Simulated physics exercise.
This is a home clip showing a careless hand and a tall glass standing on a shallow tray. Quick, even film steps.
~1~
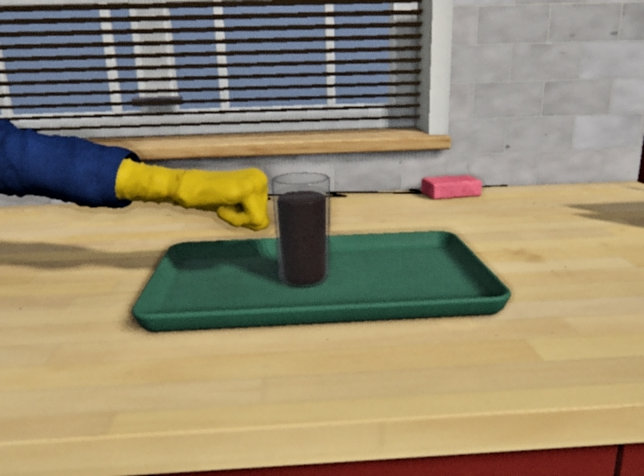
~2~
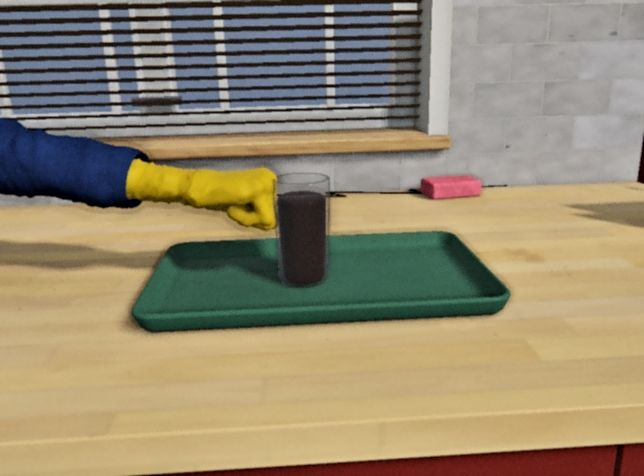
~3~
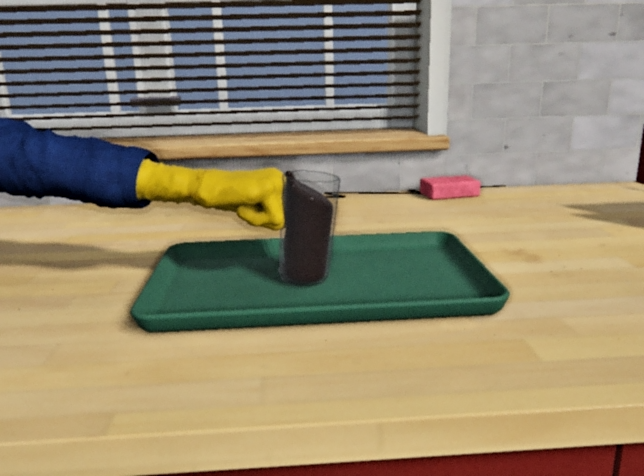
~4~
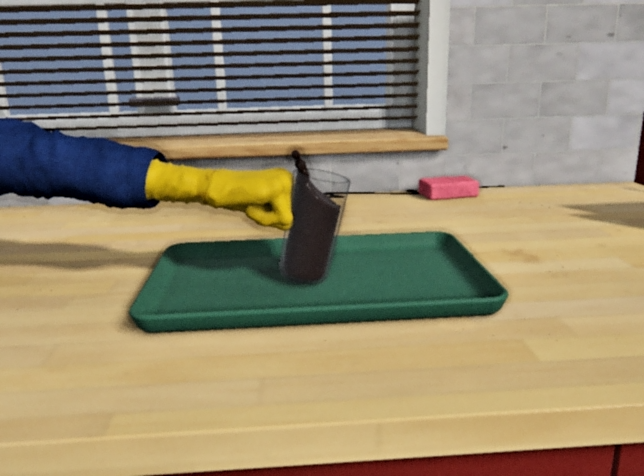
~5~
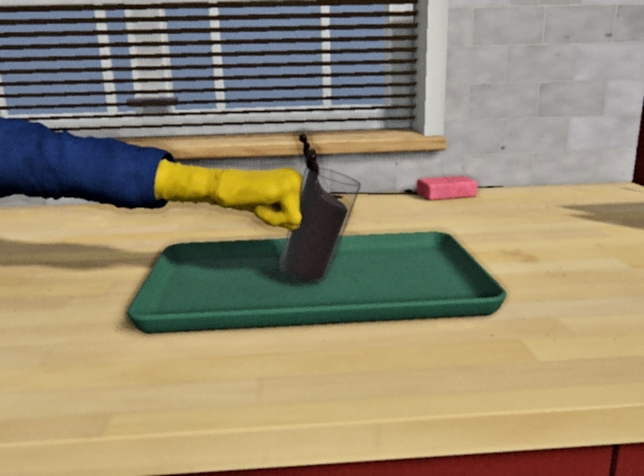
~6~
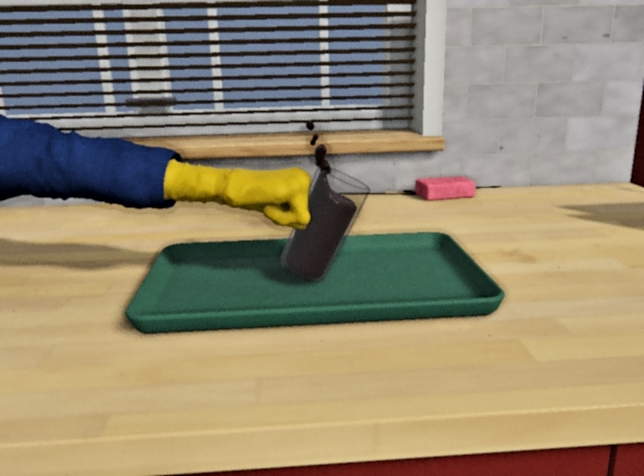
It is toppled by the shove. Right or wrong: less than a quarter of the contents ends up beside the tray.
Wrong.
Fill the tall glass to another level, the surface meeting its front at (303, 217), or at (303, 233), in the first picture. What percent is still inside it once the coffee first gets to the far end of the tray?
85 % and 90 %.
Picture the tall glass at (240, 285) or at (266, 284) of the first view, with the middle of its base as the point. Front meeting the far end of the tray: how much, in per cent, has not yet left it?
It comes to near 60 percent in the first case and near 70 percent in the second.
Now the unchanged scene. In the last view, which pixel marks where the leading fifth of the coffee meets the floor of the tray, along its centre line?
Roughly at pixel (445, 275) in the last picture.
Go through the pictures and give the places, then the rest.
In the first frame, tilt 0°; right rim (328, 179); surface from (277, 197) to (325, 195); the tray's far rim is at (477, 260); the tray is clear ahead.
In the second frame, tilt 0°; right rim (328, 179); surface from (276, 197) to (325, 195).
In the third frame, tilt 6°; right rim (338, 180); surface from (286, 174) to (329, 198).
In the fourth frame, tilt 12°; right rim (348, 182); surface from (294, 178) to (340, 203); 1 per cent is over the edge.
In the fifth frame, tilt 19°; right rim (358, 185); surface from (298, 202) to (348, 204); 2 per cent is over the edge.
In the sixth frame, tilt 25°; right rim (368, 190); surface from (305, 211) to (356, 199); 3 per cent is over the edge.
A moment on, the tall glass lies on its side and 94 per cent is in the glass, 0 on the tray and 6 above or beyond its rim.
Next, the tall glass lies on its side and 53 per cent is in the glass, 29 on the tray and 18 above or beyond its rim.
Then the tall glass lies on its side and 31 per cent is in the glass, 35 on the tray and 34 above or beyond its rim.
Later the tall glass lies on its side and 17 per cent is in the glass, 44 on the tray and 38 above or beyond its rim.
At rest 60 per cent is held by tray and glass, 40 is off the tray.
